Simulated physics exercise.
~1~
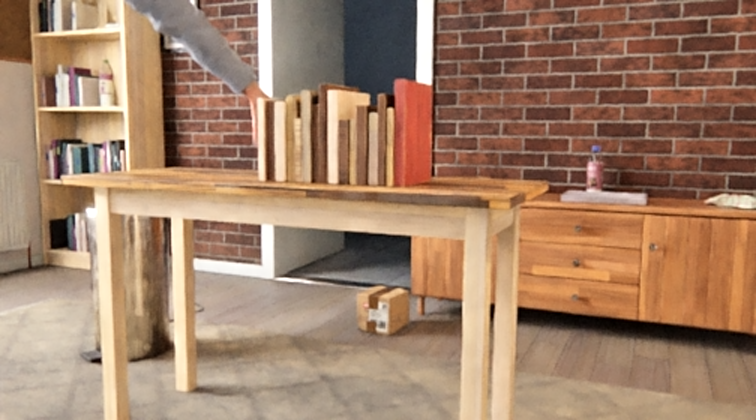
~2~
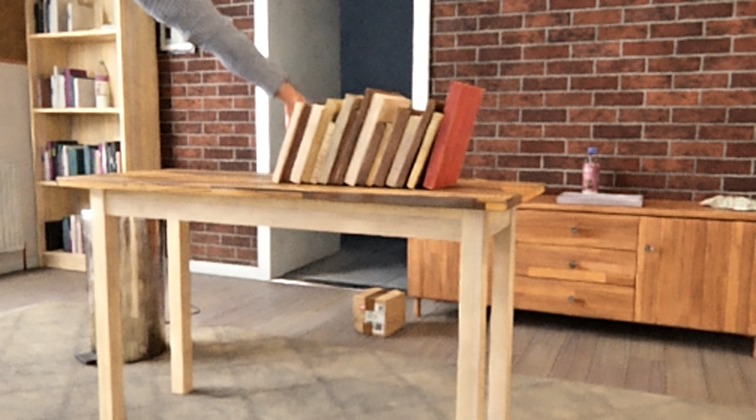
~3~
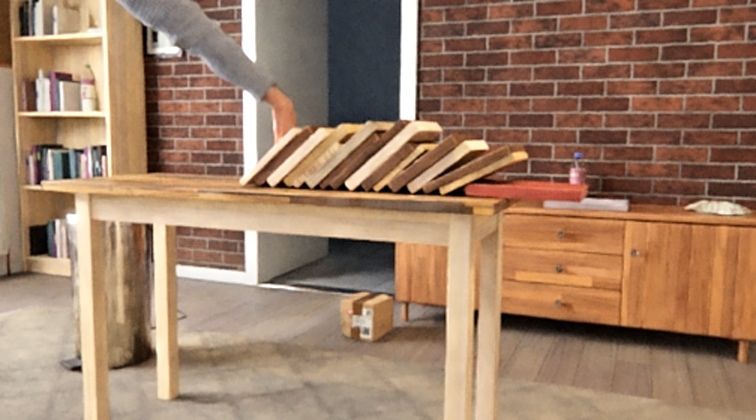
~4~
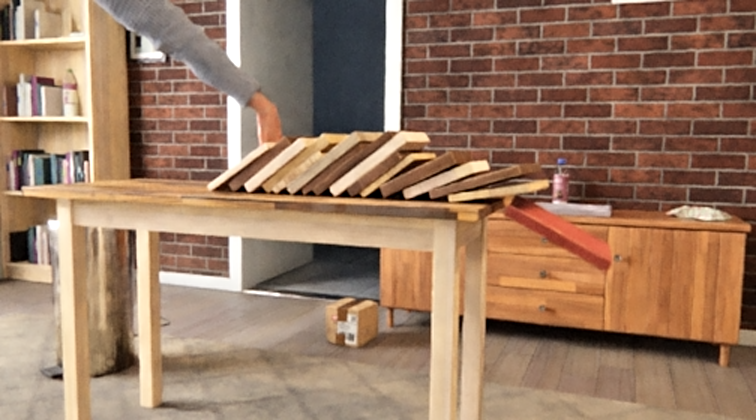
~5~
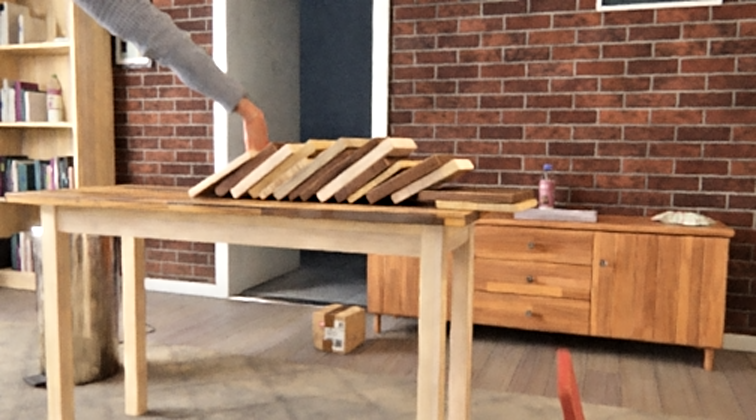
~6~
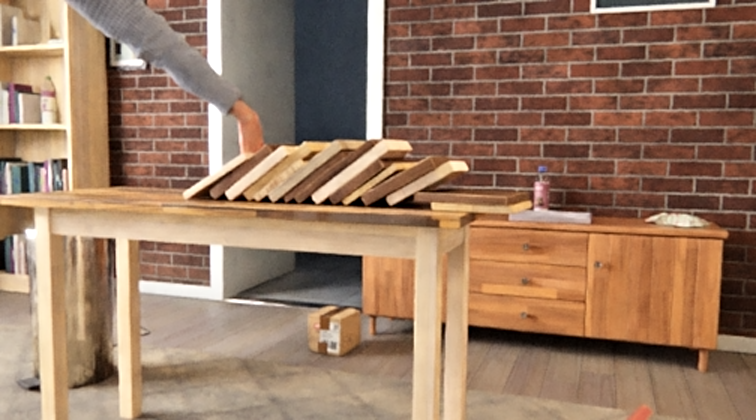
Row of upright boards toppling rightward as a hand pushes the left end, the red one falling off the table to the floor.
